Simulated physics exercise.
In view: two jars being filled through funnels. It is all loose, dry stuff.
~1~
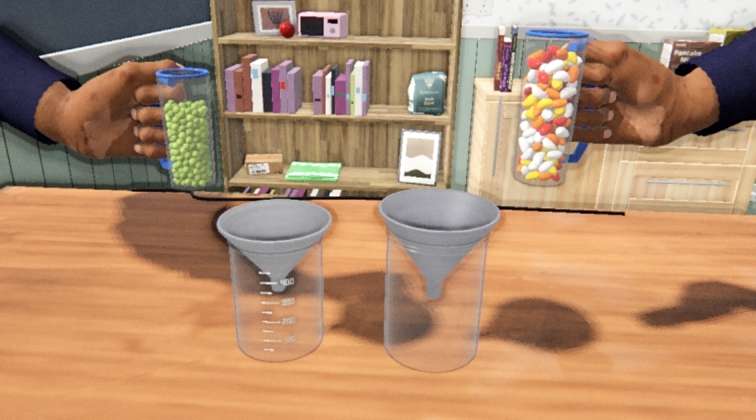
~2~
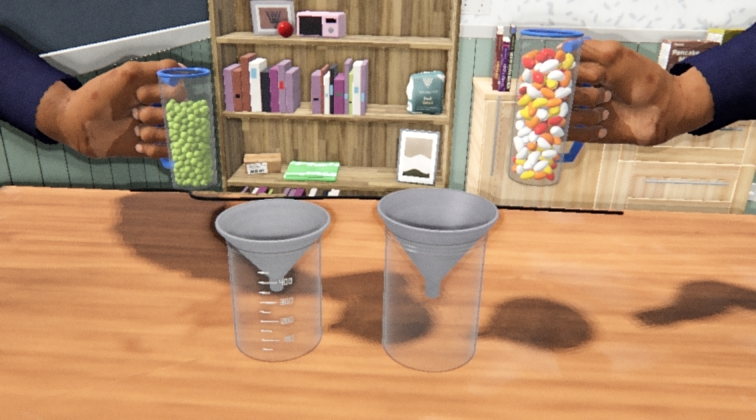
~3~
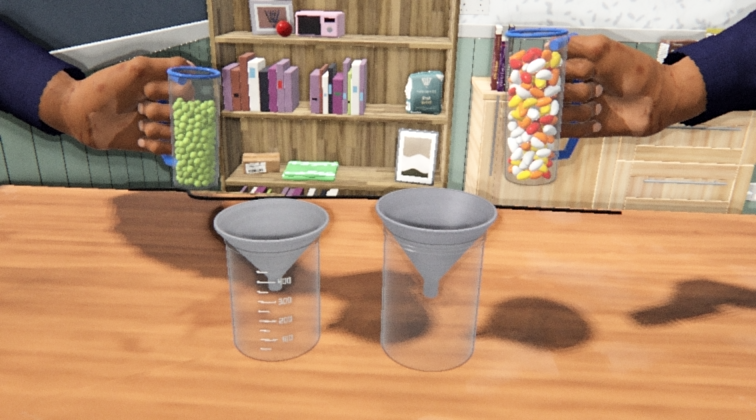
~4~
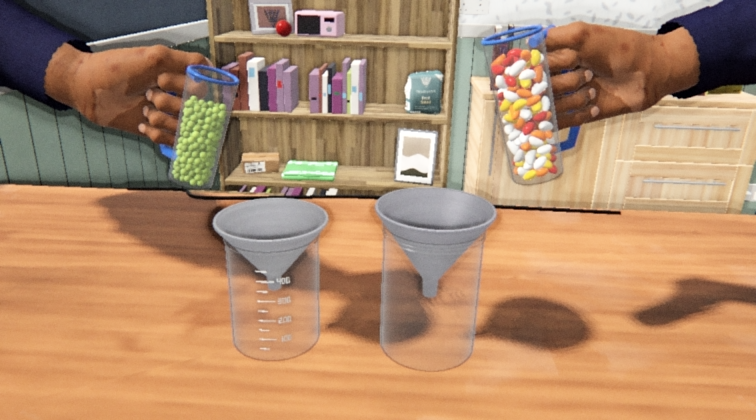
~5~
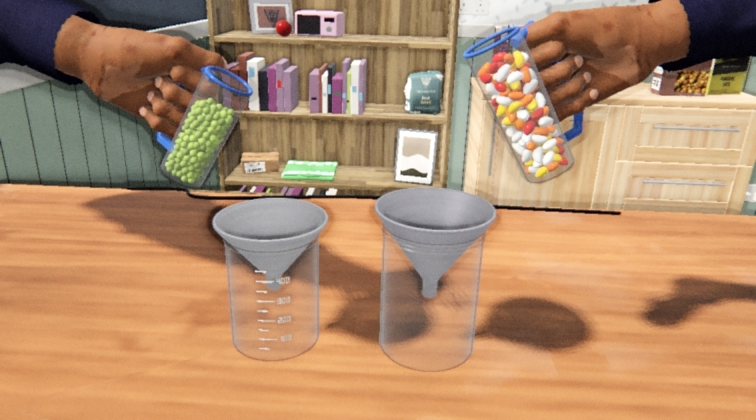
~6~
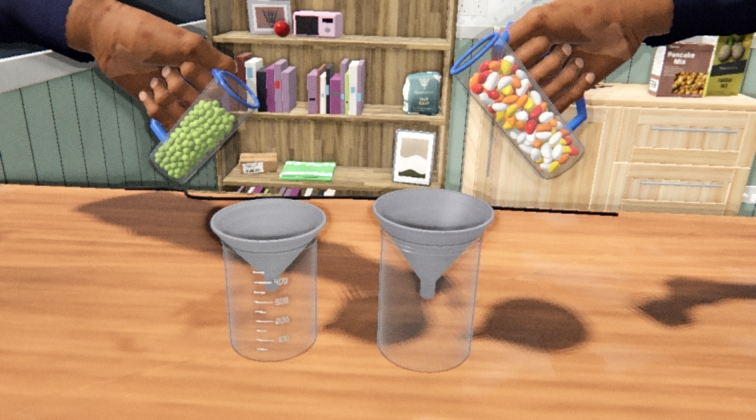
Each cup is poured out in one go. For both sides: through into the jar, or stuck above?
The left funnel jams and the right funnel jams.
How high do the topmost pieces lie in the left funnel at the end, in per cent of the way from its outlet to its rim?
Roughly 85 in a hundred.
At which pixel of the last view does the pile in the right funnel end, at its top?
Close to (401, 212).
Then, 0.21 s on from there, left, the whole lot still in the cup; right, the whole lot still in the cup.
Then, 0.48 s on from there, left, the whole lot still in the cup; right, the whole lot still in the cup.
Then, 0.76 s on from there, left, the bulk still in the cup, a little in or over the funnel; right, all but a few still in the cup, only a few in or over the funnel.
In the end, left, the whole lot stuck in the funnel, none at all down in the jar; right, all but a few stuck in the funnel, only a few down in the jar.
